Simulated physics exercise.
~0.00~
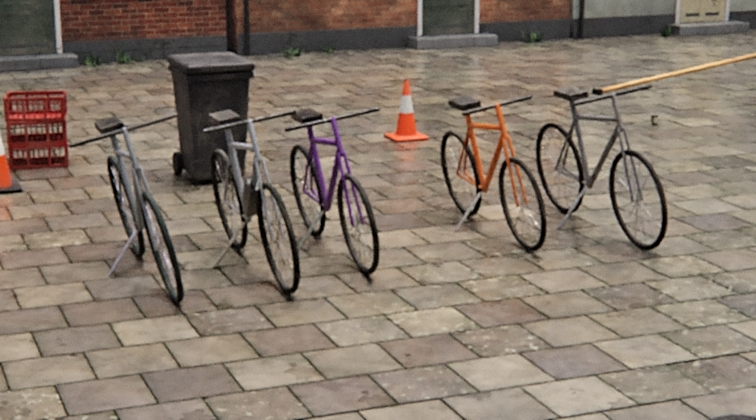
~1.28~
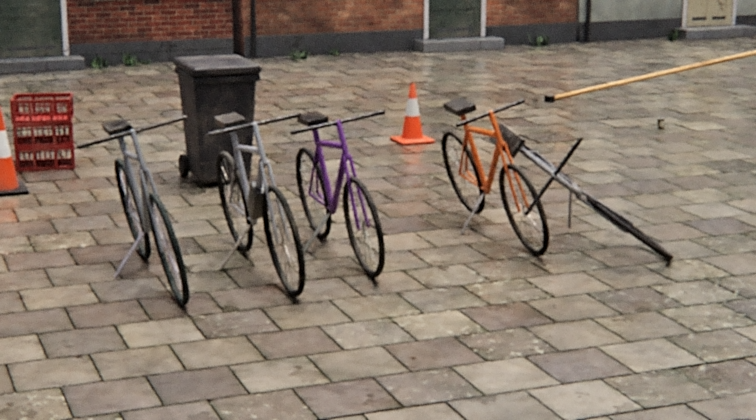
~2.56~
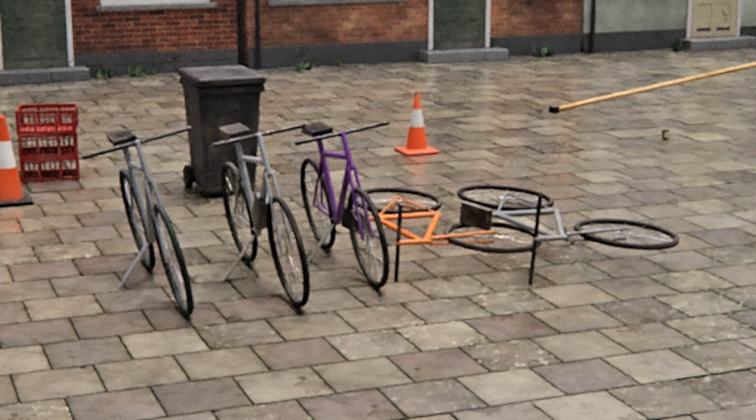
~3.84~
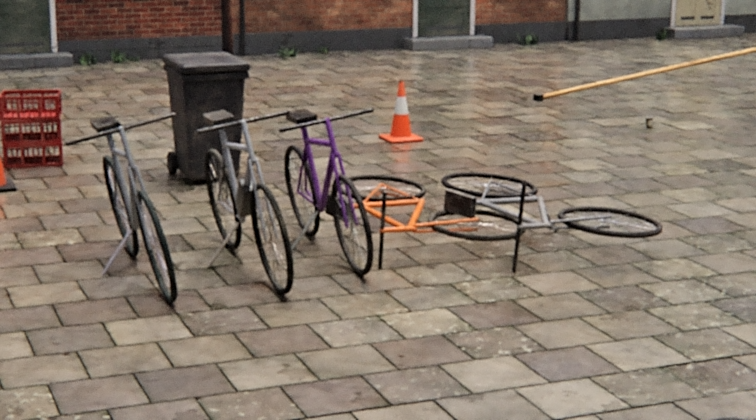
Paved yard with five bicycles in a row, a pole tipping the right-hand grey one, the orange falling next, three left standing.
